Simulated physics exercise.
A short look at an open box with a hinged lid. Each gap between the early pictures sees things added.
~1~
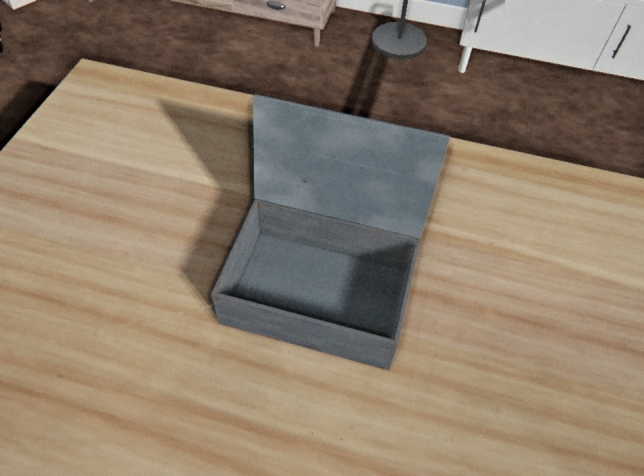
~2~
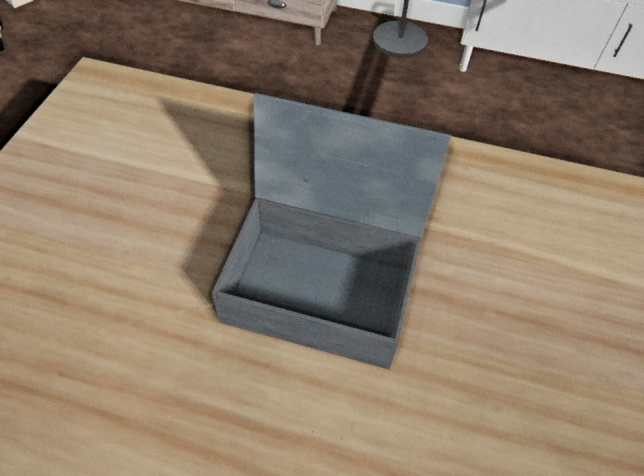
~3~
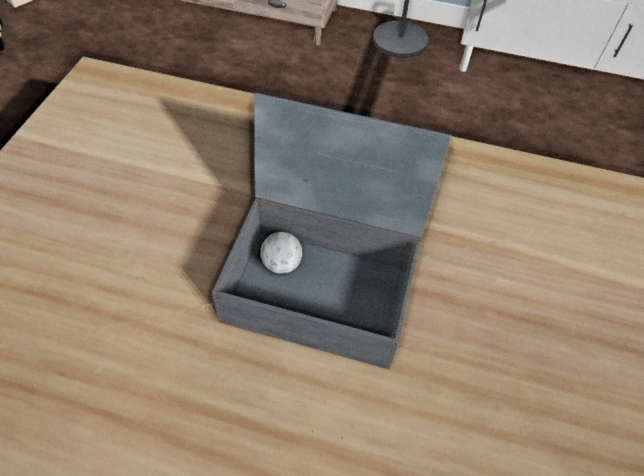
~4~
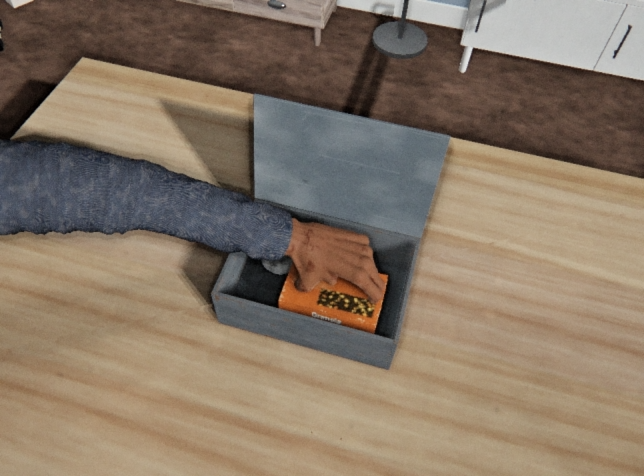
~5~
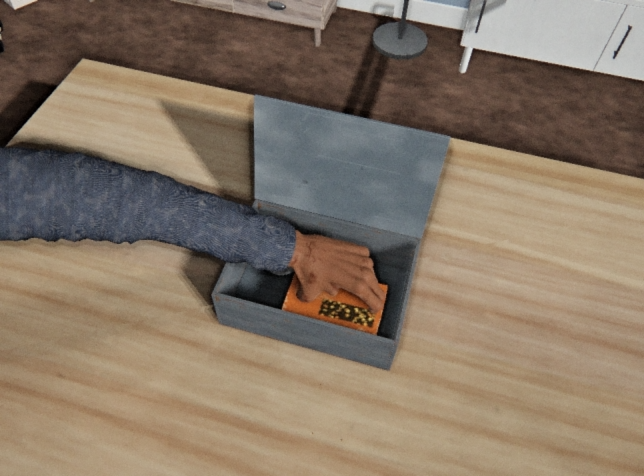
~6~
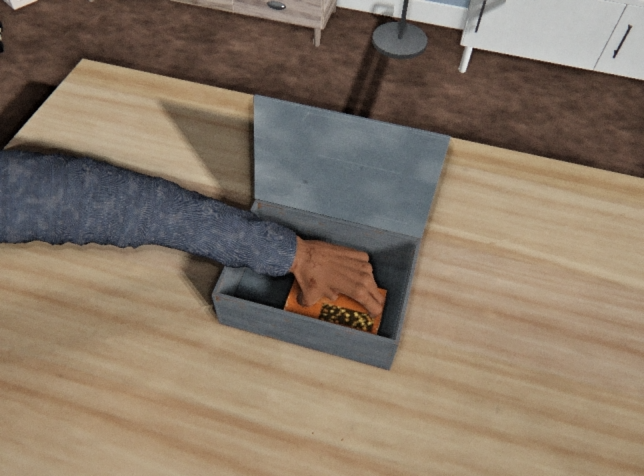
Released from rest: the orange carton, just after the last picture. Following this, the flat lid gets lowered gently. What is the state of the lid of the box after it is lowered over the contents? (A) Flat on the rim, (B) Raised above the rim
(A) Flat on the rim.
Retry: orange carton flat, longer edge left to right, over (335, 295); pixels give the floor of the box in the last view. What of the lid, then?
Then it comes fully down.
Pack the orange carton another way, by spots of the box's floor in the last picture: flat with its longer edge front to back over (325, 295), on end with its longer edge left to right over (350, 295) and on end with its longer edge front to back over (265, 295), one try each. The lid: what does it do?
In order, the lid fits down, then gets blocked, then gets blocked.
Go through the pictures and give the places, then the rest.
In the first picture, the last thing is not in view yet.
In the second picture, the last thing is not in view yet.
In the third picture, the last thing is not in view yet; white ball (281, 253).
In the fourth picture, still above its spot; orange carton (334, 296).
In the fifth picture, still above its spot.
In the sixth picture, put in, still held.
Then, 1.10 s later than the last frame, lid starting down.
Then, 1.60 s later than the last frame, lid 60° above the rim.
Then, 2.00 s later than the last frame, lid 33° above the rim.
Then, 2.30 s later than the last frame, lid 11° above the rim.
When it is over, lid shut; both as before. End places, in pixels of the last picture, orange carton near (335, 310).
